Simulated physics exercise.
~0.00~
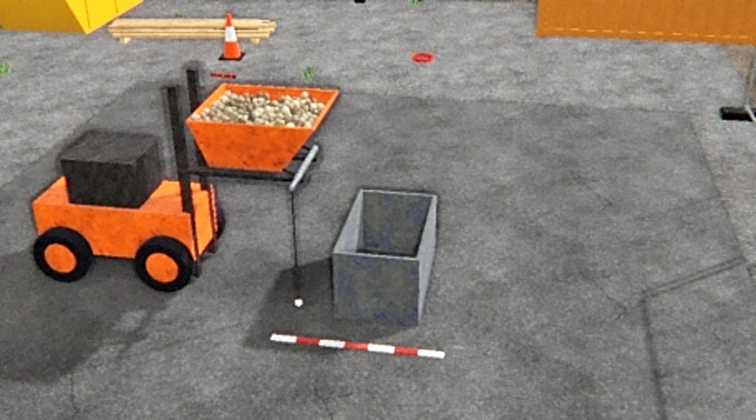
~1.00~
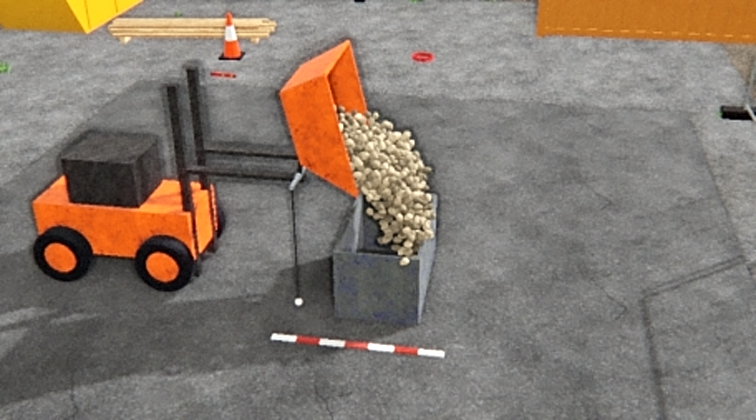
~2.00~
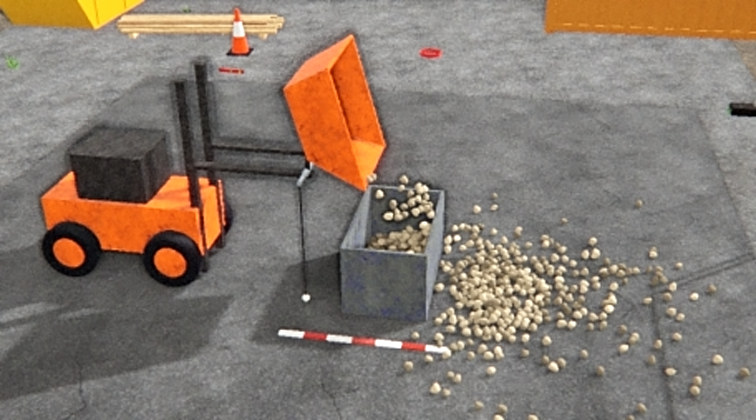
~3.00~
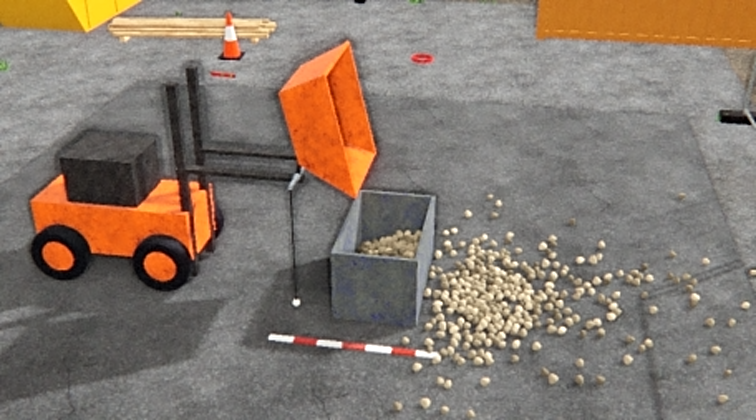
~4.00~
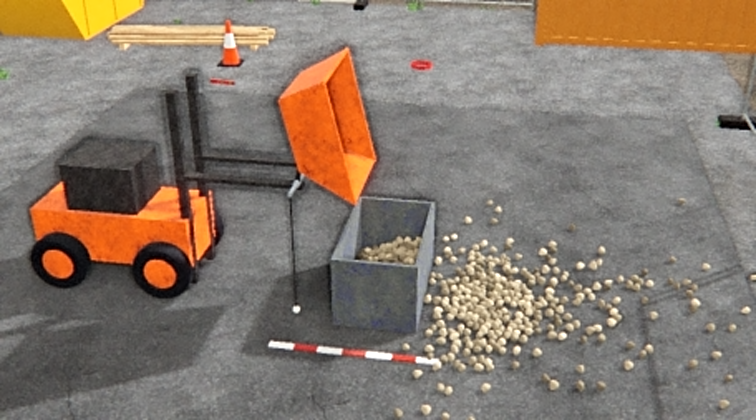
On a grey paved yard, an orange forklift tips its skip of pale round stones rightward, some landing in a grey bin, many scattering beyond.
